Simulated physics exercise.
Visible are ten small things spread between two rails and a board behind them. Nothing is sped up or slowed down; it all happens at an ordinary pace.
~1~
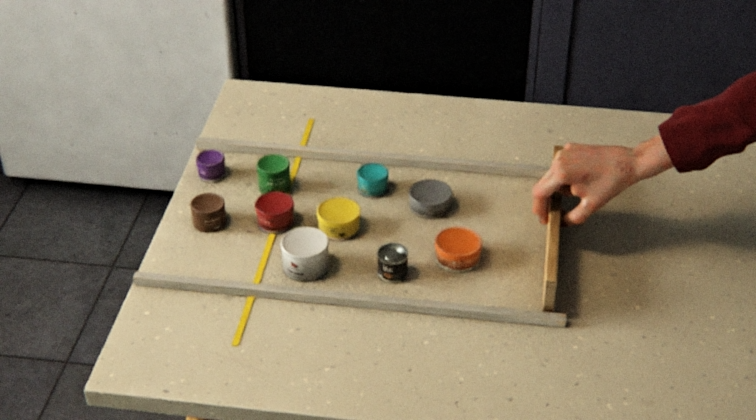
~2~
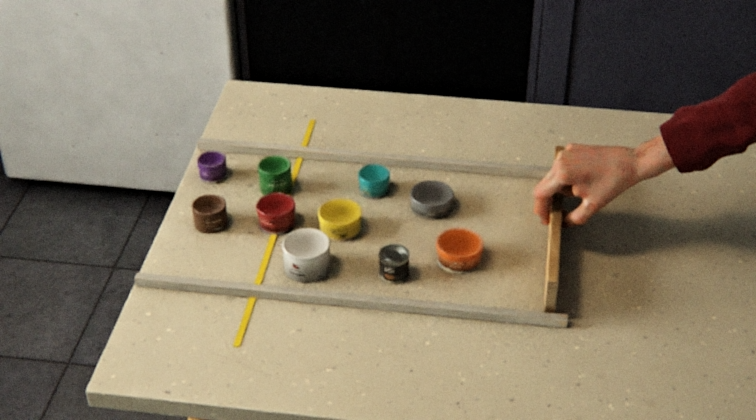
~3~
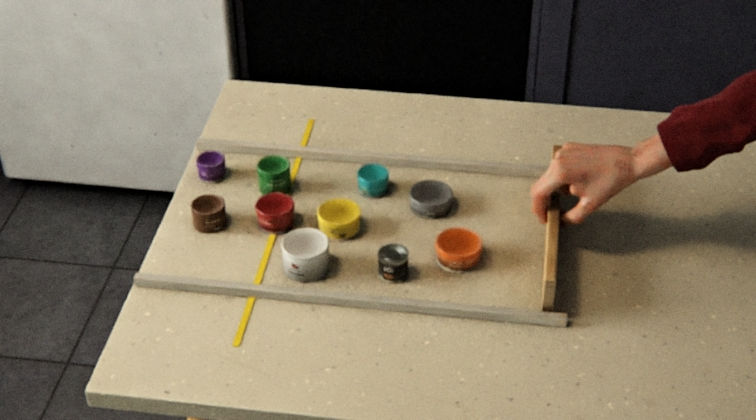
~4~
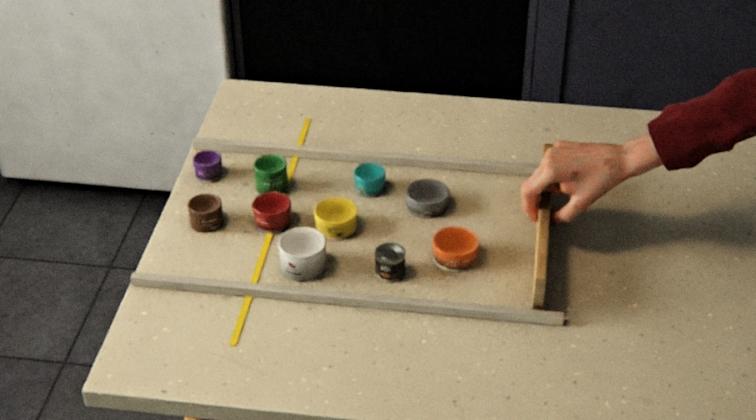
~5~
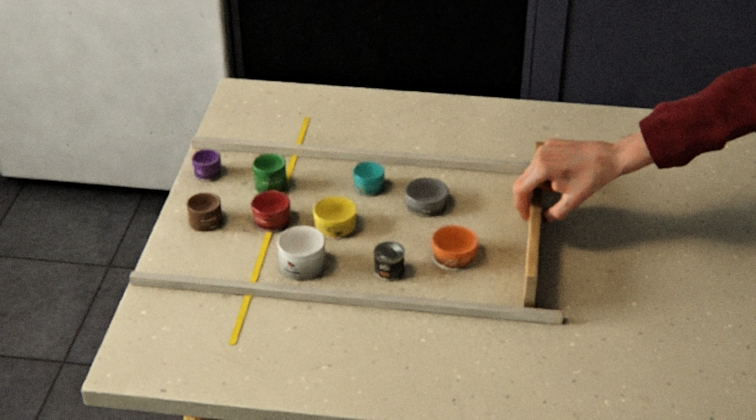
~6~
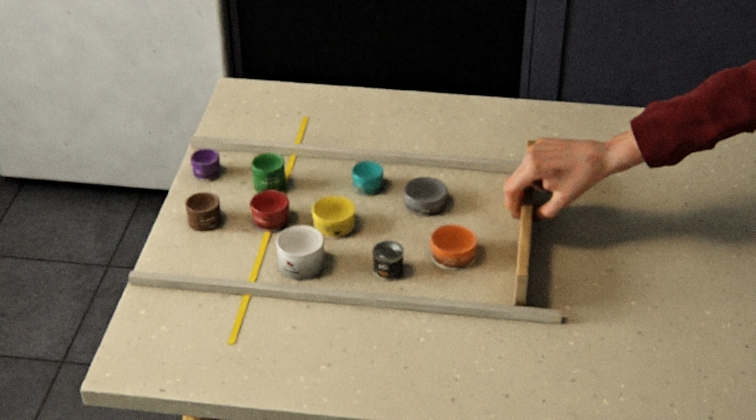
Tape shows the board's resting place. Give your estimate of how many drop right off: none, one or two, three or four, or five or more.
The edge claims none.
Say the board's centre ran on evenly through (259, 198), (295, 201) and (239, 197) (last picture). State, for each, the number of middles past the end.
Taking the three positions in turn, the counts come to 0, 0 and 2.
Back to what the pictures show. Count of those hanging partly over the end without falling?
I make it 0.
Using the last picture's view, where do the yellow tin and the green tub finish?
Near (253, 204) and (228, 168).
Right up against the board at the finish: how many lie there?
5 are in contact with it.
Soon after, none off yet; purple pot at rest near (206, 165); brown tub at rest near (204, 211); green tub at rest near (269, 174).
In the end, the number that fall off is zero.
